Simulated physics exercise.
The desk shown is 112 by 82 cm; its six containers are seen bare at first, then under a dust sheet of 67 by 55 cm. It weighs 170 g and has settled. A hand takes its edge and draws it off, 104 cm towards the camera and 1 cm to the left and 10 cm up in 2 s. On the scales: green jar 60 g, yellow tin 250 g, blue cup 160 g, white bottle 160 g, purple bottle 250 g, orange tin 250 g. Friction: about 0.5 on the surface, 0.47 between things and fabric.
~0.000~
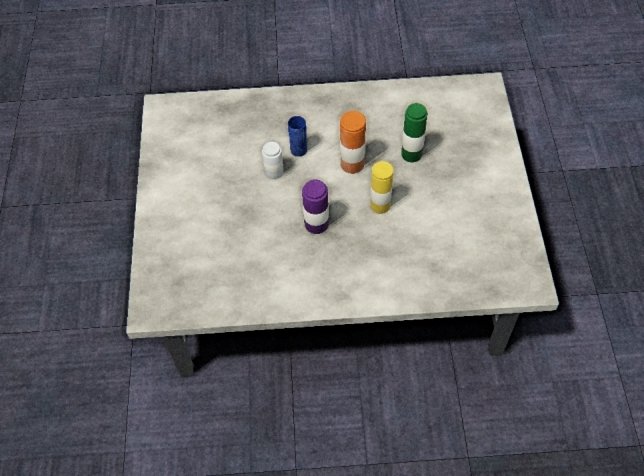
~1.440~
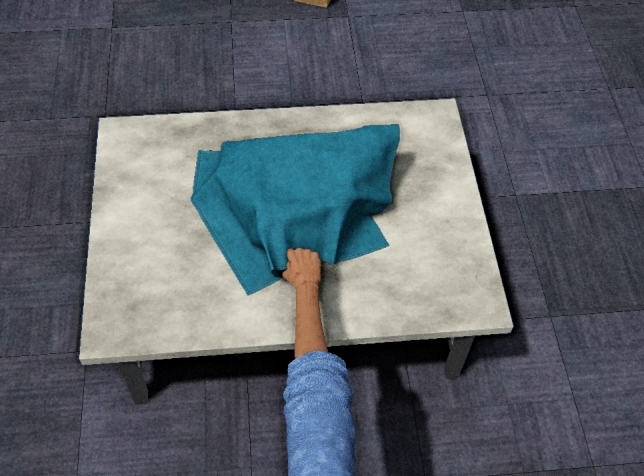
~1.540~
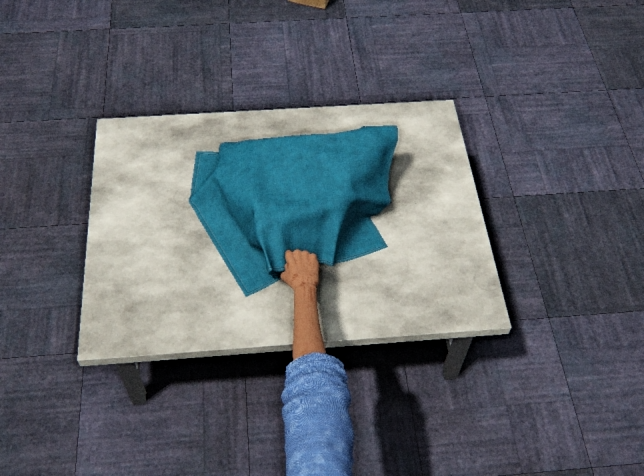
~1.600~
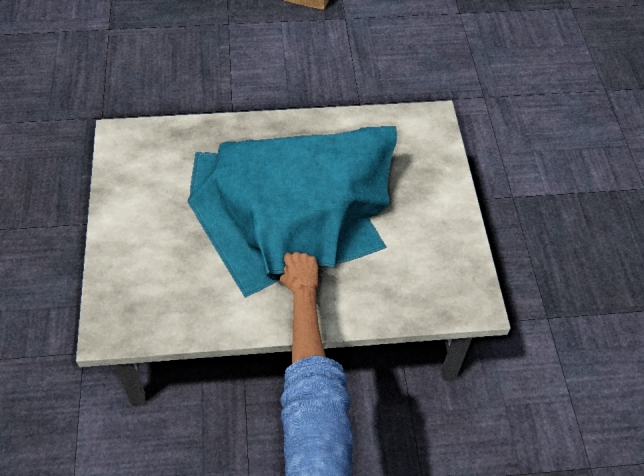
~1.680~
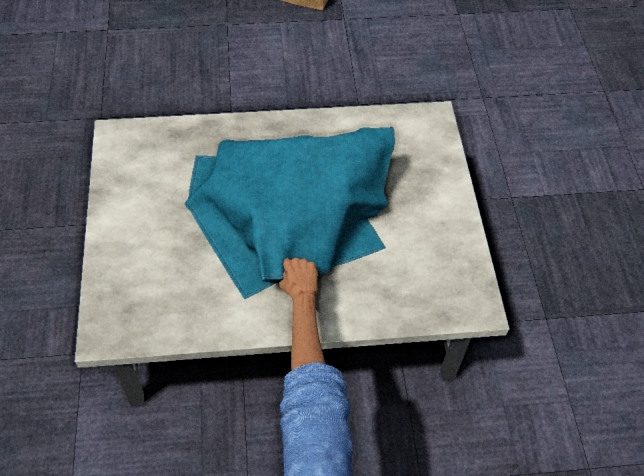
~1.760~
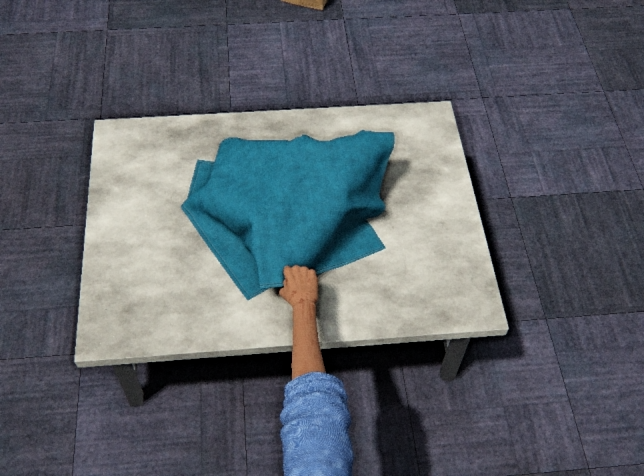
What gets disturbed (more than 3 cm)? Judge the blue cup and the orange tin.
In order: The blue cup hardly stirs; the orange tin leaves its place.
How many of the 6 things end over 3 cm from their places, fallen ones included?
2 of them.
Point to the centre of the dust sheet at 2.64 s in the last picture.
Near (288, 425).
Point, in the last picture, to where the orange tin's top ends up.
Near (305, 220).
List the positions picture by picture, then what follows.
The first frame shows green jar (417, 110), 19 cm tall; white bottle (271, 148), 11 cm tall; yellow tin (383, 170), 17 cm tall; orange tin (353, 120), 20 cm tall; purple bottle (315, 188), 17 cm tall; blue cup (297, 123), 12 cm tall.
The second frame shows dust sheet corners (198, 150) (388, 157) (390, 246); grip (293, 267).
The third frame shows dust sheet corners (197, 152) (385, 152); grip (290, 269).
The fourth frame shows dust sheet corners (196, 152) (384, 151); grip (290, 271).
The fifth frame shows dust sheet corners (196, 155) (383, 154); grip (289, 277).
The sixth frame shows dust sheet corners (198, 160) (380, 157) (386, 248); grip (289, 284).
By 2.2 s, middle of the dust sheet at (280, 266); orange tin on its side, 10 cm off its start, green jar on its side, 13 cm off its start.
By 2.6 s, middle of the dust sheet at (288, 425); orange tin on its side, 13 cm off its start, green jar on its side, 13 cm off its start, yellow tin 1 cm off its start.
By 3.1 s, middle of the dust sheet at a place out of view; orange tin on its side, 13 cm off its start at (305, 220), green jar on its side, 14 cm off its start at (377, 211), yellow tin 2 cm off its start at (341, 198).
By 3.5 s, middle of the dust sheet at a place out of view; orange tin on its side, 13 cm off its start, green jar on its side, 14 cm off its start, yellow tin 1 cm off its start.
By 4.3 s, middle of the dust sheet at a place out of view; orange tin on its side, 13 cm off its start at (305, 220), blue cup 0 cm off its start at (249, 149), green jar on its side, 16 cm off its start at (392, 213), yellow tin 1 cm off its start at (340, 198).
